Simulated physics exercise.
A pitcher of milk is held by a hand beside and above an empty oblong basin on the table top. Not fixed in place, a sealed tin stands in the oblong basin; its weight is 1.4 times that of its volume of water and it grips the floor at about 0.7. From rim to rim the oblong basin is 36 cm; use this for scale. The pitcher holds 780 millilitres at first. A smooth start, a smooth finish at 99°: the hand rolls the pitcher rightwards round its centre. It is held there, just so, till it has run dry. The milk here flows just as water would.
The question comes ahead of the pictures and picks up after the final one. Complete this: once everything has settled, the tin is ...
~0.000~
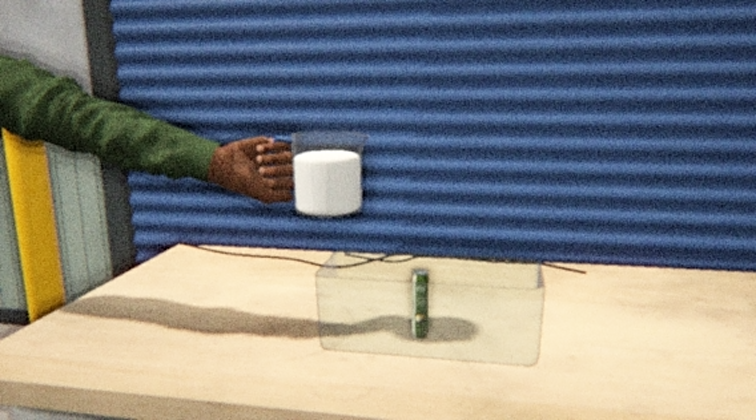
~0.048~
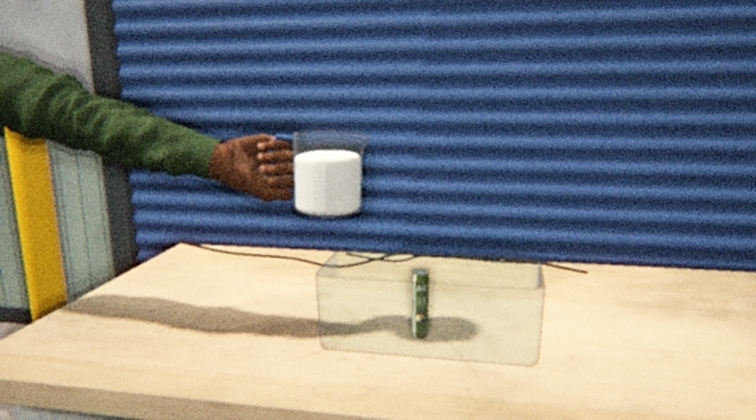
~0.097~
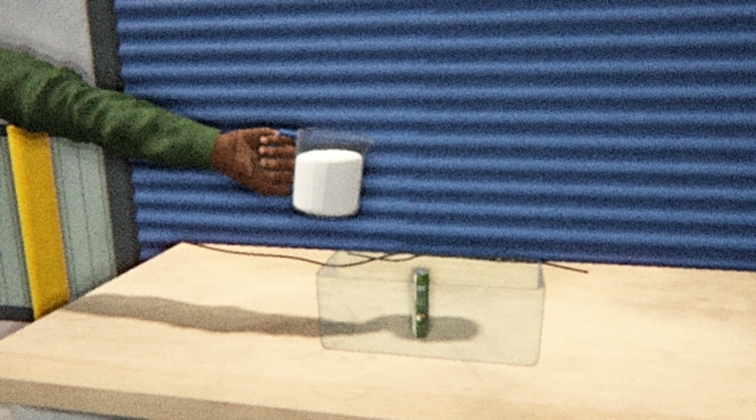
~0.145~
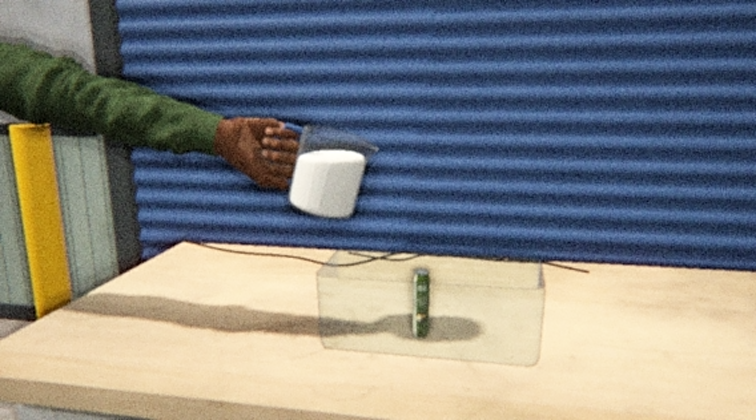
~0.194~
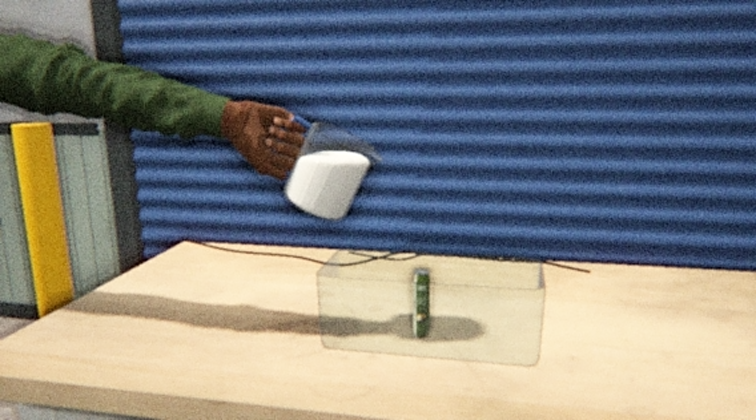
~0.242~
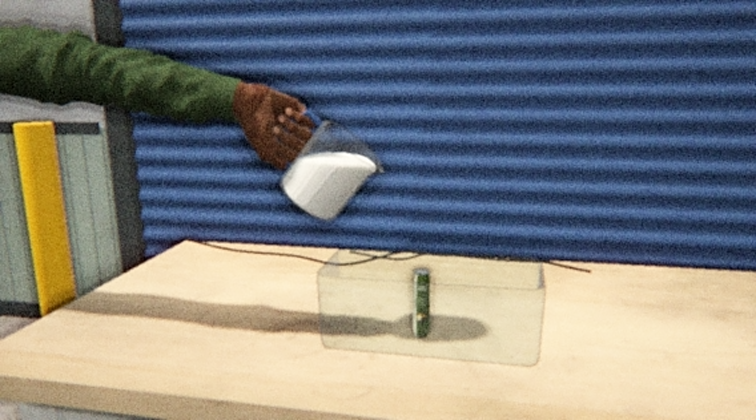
Once everything has settled, the tin is lying over.
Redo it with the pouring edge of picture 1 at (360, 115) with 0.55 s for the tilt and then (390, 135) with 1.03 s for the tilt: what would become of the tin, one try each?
Try 1: Tipped over; try 2: Still standing.
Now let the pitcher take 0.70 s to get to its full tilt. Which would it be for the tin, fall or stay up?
Result: Tin tipped over.
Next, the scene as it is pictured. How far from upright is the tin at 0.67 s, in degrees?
Looks like some 0 degrees from vertical upright.
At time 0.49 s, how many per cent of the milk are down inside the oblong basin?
Fraction in basin: Approx. 8%.
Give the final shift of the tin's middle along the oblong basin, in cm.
12.5 cm.
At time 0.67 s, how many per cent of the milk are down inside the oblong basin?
The share is close to 54 percent.
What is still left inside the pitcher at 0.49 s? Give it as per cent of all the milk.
Close to 64 in a hundred.
By 0.49 s the tilt is 95° and 65 per cent is still to pour; the tin stands where it began.
By 0.67 s the tilt is 99° and 24 per cent is still to pour; the tin stands 2 cm from where it began.
By 0.86 s the tilt is 99° and 9 per cent is still to pour; the tin leans 52°.
By 1.06 s the tilt is 99° and 3 per cent is still to pour; the tin lies on its side.
At rest the tin lies on its side.
